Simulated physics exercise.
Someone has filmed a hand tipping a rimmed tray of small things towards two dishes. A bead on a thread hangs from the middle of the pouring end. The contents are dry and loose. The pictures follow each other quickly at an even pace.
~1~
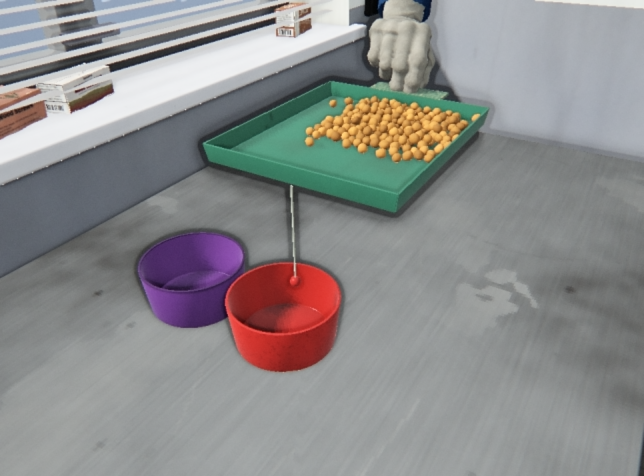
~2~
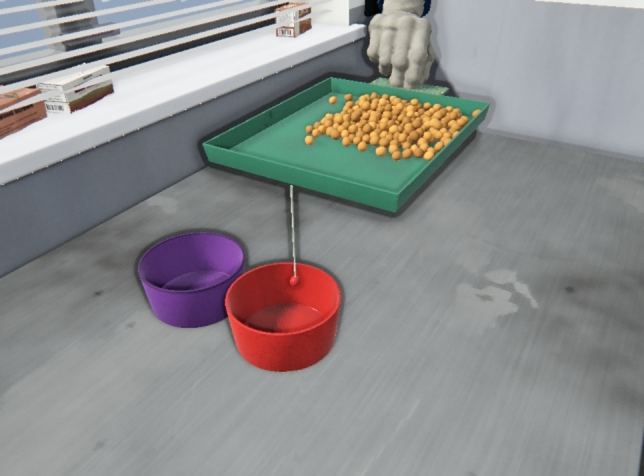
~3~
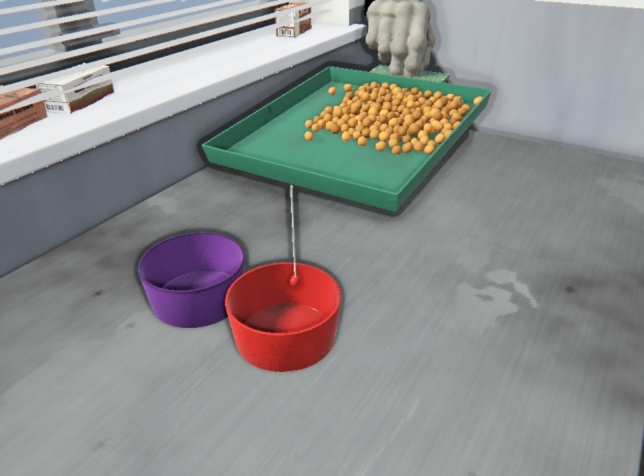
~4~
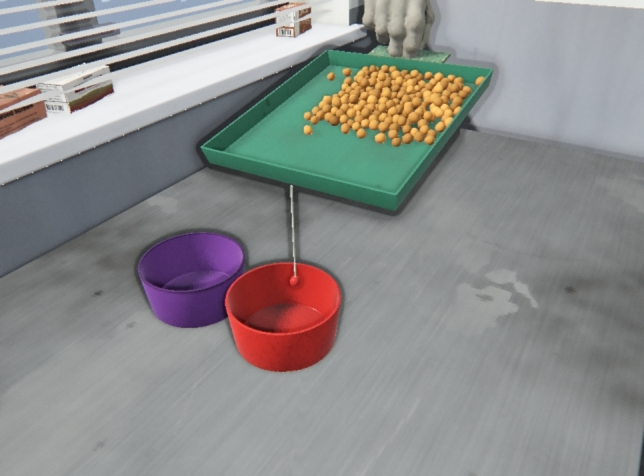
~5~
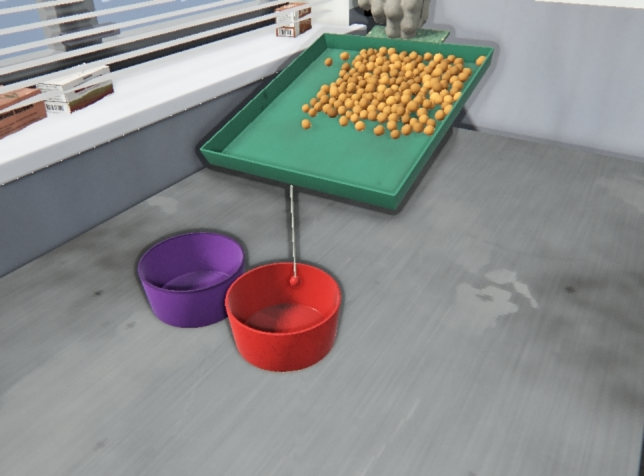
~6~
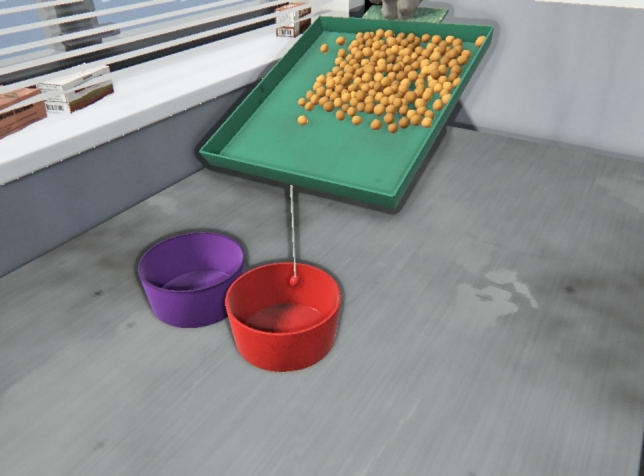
The clip opens on a green rimmed tray of roasted chickpeas above a purple dish and a red dish, with a pale hand at its far end. The far end then rises steadily, steepening the tray, while the chickpeas stay bunched towards the back and the dishes remain still.
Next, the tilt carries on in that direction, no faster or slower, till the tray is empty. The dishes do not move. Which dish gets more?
The right-hand one ends fuller.
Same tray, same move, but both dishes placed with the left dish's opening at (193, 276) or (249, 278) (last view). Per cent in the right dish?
In turn 40 and 10 in a hundred.
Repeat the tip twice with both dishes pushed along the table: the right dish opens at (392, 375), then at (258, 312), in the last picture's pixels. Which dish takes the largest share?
In turn: The left-hand dish; the dish on the right.
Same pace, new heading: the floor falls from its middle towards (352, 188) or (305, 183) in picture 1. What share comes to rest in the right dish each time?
First some 10, then 20 per cent.
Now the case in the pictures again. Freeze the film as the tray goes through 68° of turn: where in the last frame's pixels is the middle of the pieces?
At about (296, 158).
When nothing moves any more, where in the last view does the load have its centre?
Roughly at (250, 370).
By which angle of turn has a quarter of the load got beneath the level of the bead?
Around 95° of tilt.
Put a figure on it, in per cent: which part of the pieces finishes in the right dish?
Some 30 per cent.
Soon, tray tipped steeply; most on the tray; a stray few outside both; a small part in the air.
A while on, tray tipped past a quarter turn; about two thirds on the tray; a small part in the right dish; a stray few in the left dish; about a quarter outside both; a small part in the air.
Towards the end, tray tipped past a quarter turn; about a quarter in the right dish; a small part in the left dish; about two thirds outside both.
Finally, tray tipped past a quarter turn; about a quarter in the right dish; a small part in the left dish; about two thirds outside both.
